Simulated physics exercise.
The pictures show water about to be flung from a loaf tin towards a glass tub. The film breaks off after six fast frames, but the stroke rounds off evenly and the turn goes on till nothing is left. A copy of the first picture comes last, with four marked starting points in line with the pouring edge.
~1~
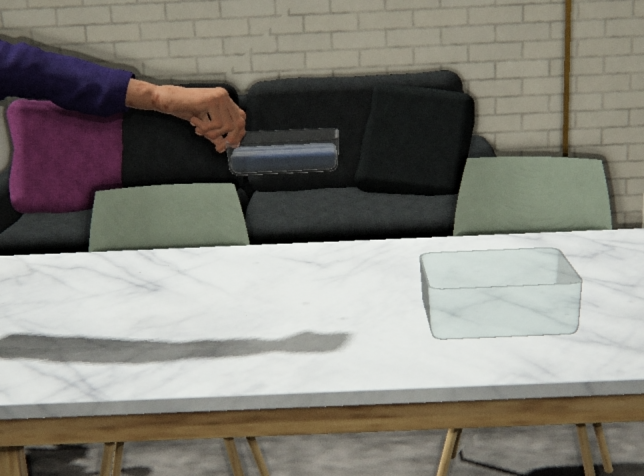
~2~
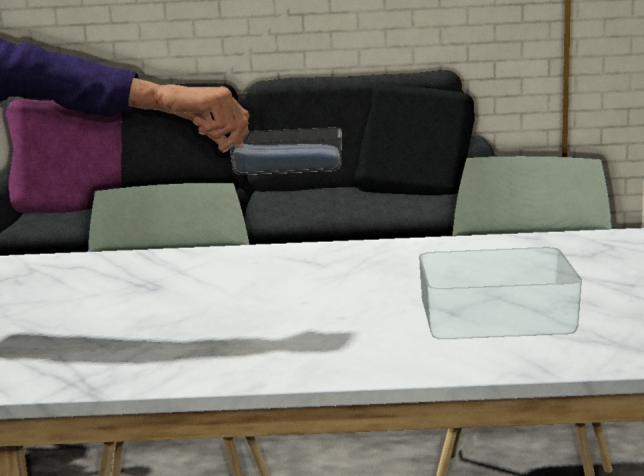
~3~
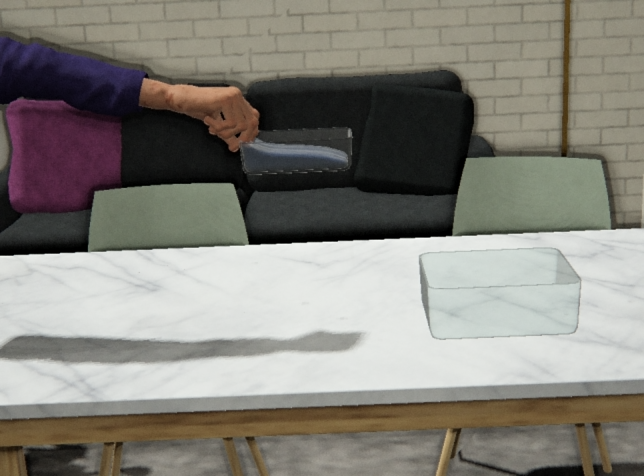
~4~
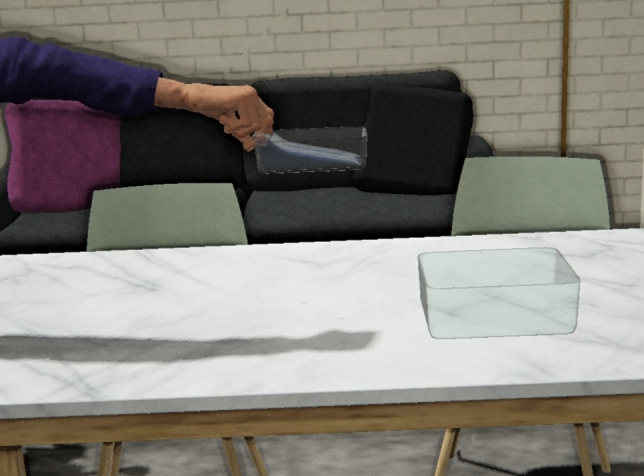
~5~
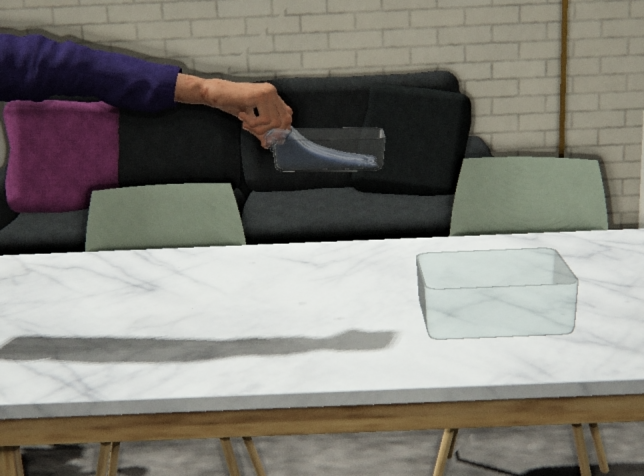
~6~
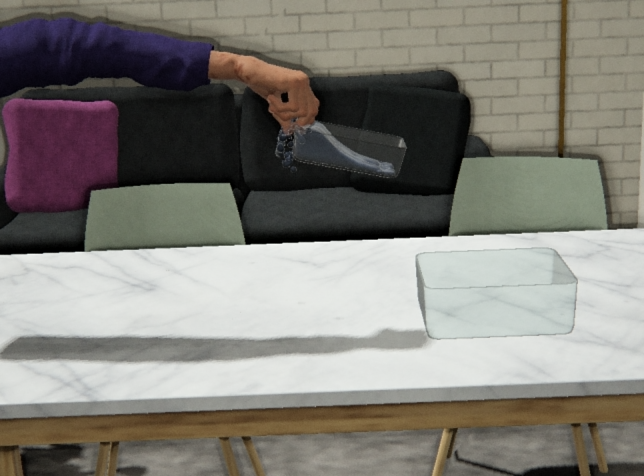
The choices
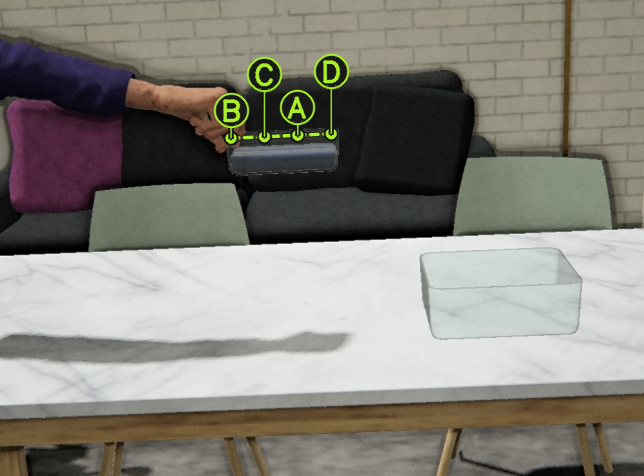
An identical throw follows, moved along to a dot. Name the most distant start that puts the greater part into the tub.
Dot A just does it.
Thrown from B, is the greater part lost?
Yes, it does.
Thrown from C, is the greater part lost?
Yes, that goes wrong.
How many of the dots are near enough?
Two of them.
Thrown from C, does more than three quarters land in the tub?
No, less.
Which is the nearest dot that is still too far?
Here it is dot C.
On the marked copy, A at (297, 135); B at (231, 138); C at (264, 136); D at (331, 133).
With A, about 70 % lands in the tub, 22 % falls short and 8 % goes beside or beyond.
With B, about 8 % lands in the tub, 89 % falls short and 3 % goes beside or beyond.
With C, about 28 % lands in the tub, 67 % falls short and 5 % goes beside or beyond.
With D, about 79 % lands in the tub, 13 % falls short and 8 % goes beside or beyond.
